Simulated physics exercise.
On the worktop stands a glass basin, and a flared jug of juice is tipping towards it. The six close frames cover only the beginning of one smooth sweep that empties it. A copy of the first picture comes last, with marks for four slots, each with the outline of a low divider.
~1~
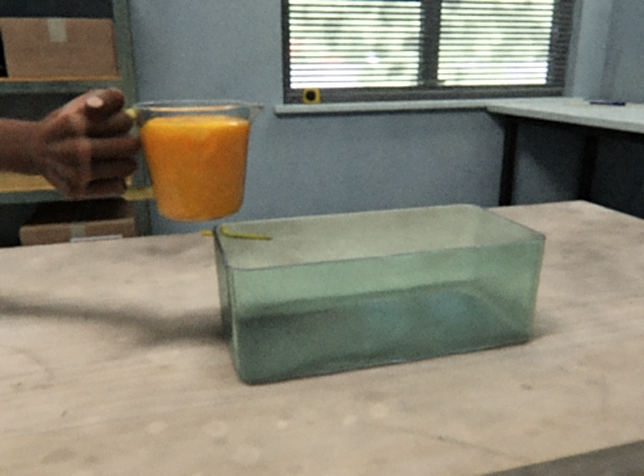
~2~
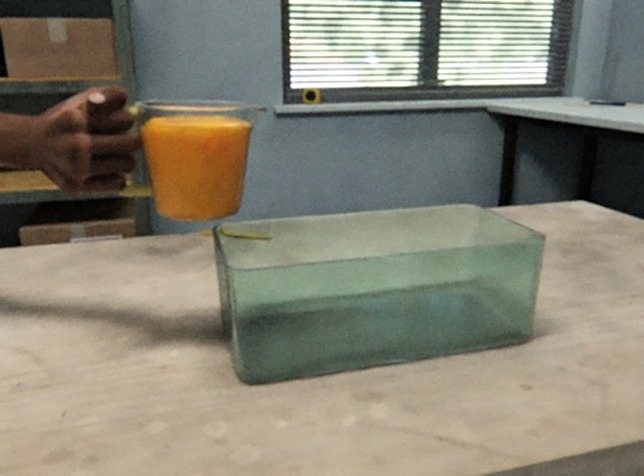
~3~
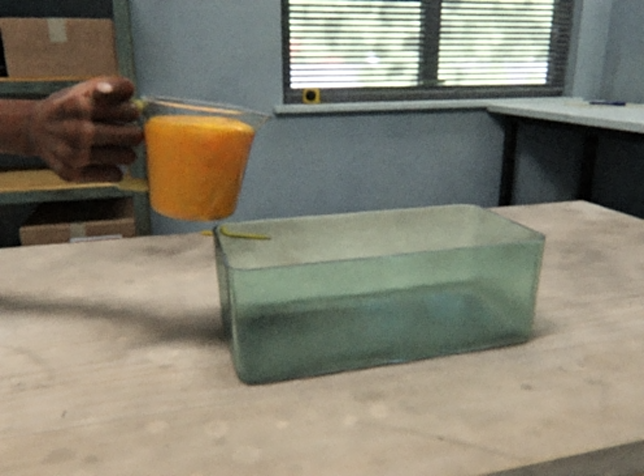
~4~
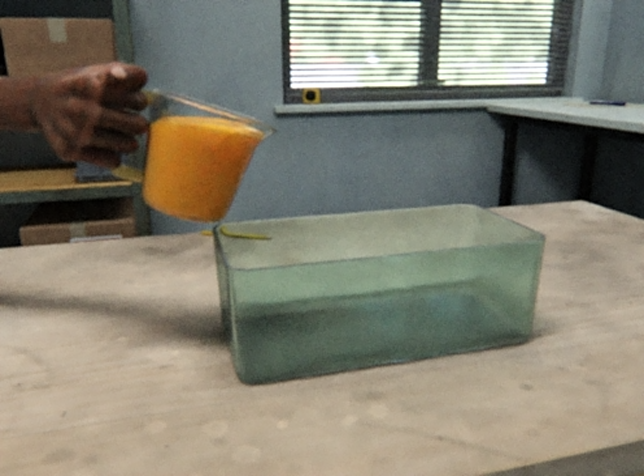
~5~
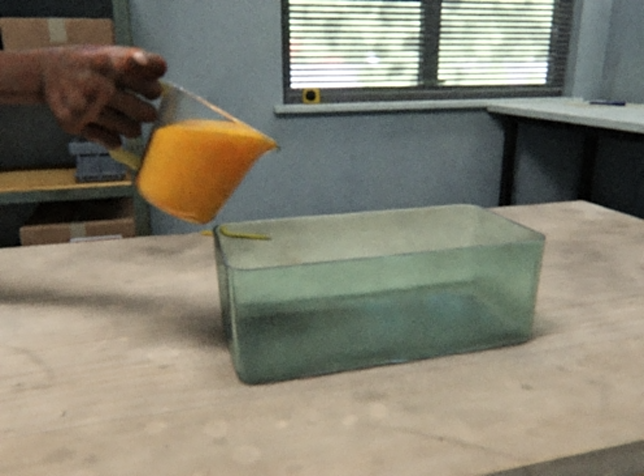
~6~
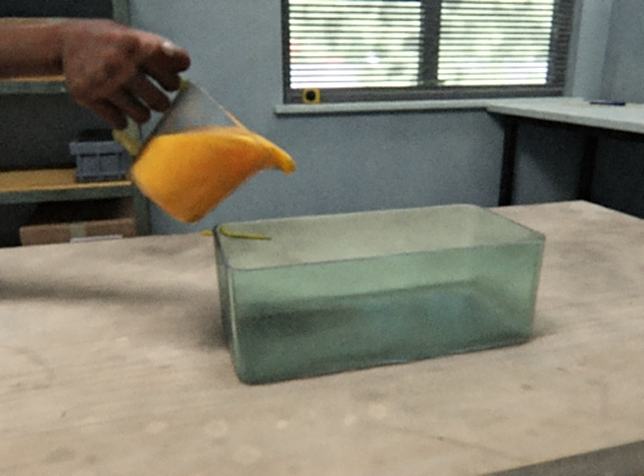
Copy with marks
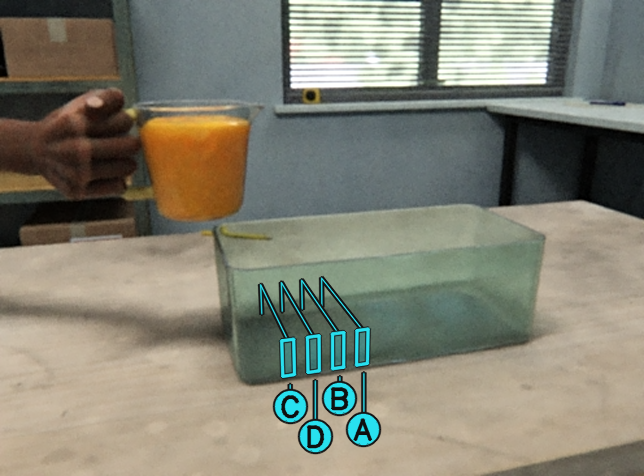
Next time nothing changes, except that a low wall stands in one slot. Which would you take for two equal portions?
B beats the others.
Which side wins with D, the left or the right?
More ends on the right.
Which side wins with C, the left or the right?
The right side.
On the marked copy, A at (363, 373); B at (339, 376); C at (290, 384); D at (315, 380).
Choosing A, about 89 % ends left of the wall and 9 % right of it.
Choosing B, about 51 % ends left of the wall and 49 % right of it.
Choosing C, about 3 % ends left of the wall and 96 % right of it.
Choosing D, about 9 % ends left of the wall and 91 % right of it.
